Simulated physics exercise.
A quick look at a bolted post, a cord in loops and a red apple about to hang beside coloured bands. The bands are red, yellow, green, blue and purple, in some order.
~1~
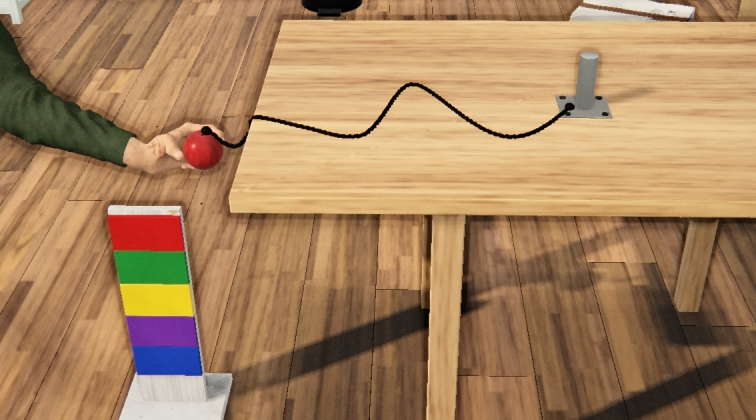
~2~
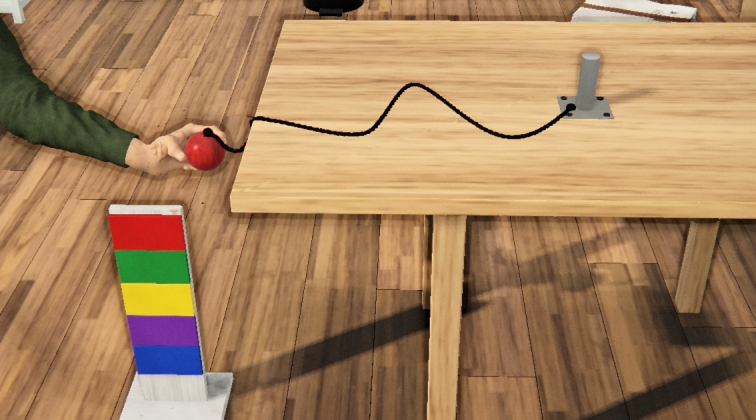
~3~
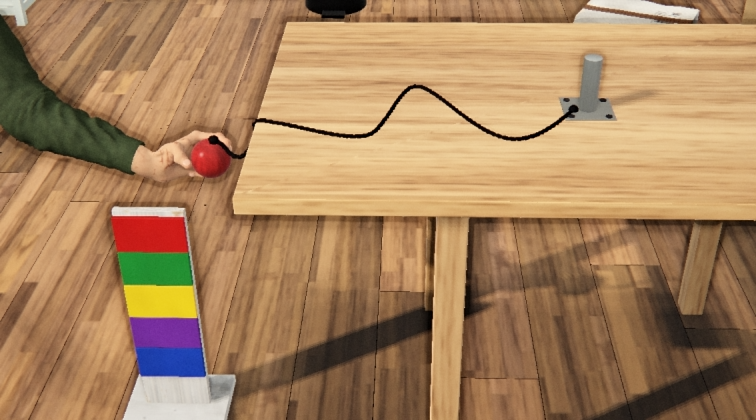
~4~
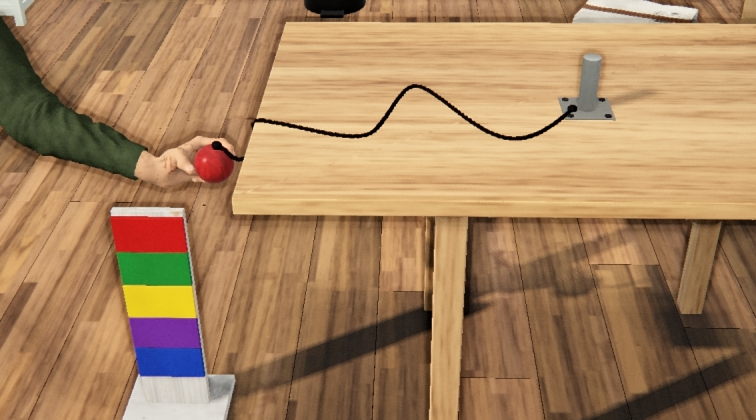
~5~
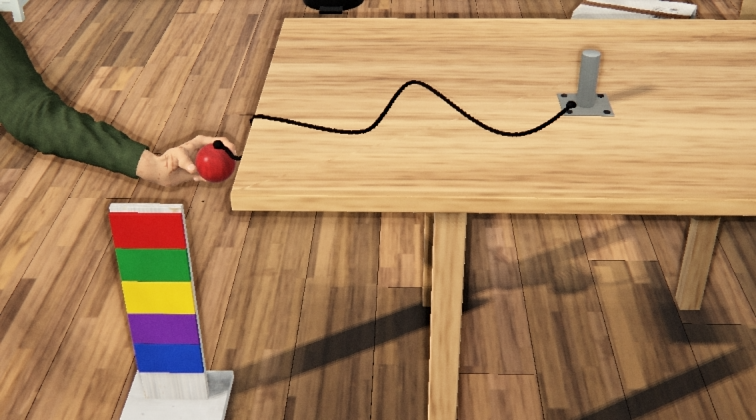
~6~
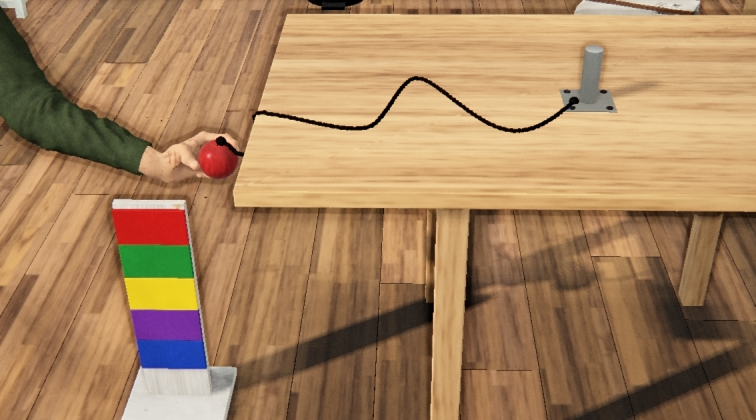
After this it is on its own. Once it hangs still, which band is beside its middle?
Its middle rests at the purple band.
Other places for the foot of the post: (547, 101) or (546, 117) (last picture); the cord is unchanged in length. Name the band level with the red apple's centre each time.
It would be blue; blue.
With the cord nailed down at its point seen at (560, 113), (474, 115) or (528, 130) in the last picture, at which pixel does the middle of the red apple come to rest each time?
In that order: (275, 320), (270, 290) and (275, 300).
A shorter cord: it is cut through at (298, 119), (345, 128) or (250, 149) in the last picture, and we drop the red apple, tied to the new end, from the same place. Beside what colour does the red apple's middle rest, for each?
It would be red; no band; yellow.
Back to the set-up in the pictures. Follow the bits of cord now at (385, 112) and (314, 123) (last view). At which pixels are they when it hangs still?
They go to (261, 123) and to (267, 199).
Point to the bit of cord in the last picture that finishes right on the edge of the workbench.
At (391, 103), roughly.
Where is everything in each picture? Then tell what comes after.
In the first picture, red apple (204, 150); red (146, 235); green (151, 269); yellow (157, 301); purple (162, 332); blue (167, 362).
In the second picture, red apple (206, 151); cord through (545, 127) (468, 119) (407, 87) (375, 127) (279, 122).
In the third picture, red apple (211, 158).
In the fourth picture, red apple (215, 164); cord through (547, 128) (470, 121) (408, 88) (376, 129) (280, 124).
In the fifth picture, red apple (216, 163).
In the sixth picture, red apple (219, 159); cord through (549, 120) (471, 113) (410, 81) (378, 121) (282, 116).
Early on, apple near (241, 325); level with purple.
Midway, apple near (311, 312); level with purple.
Near the end, apple near (259, 319); level with purple.
Finally, apple near (283, 323); level with purple. The purple one.
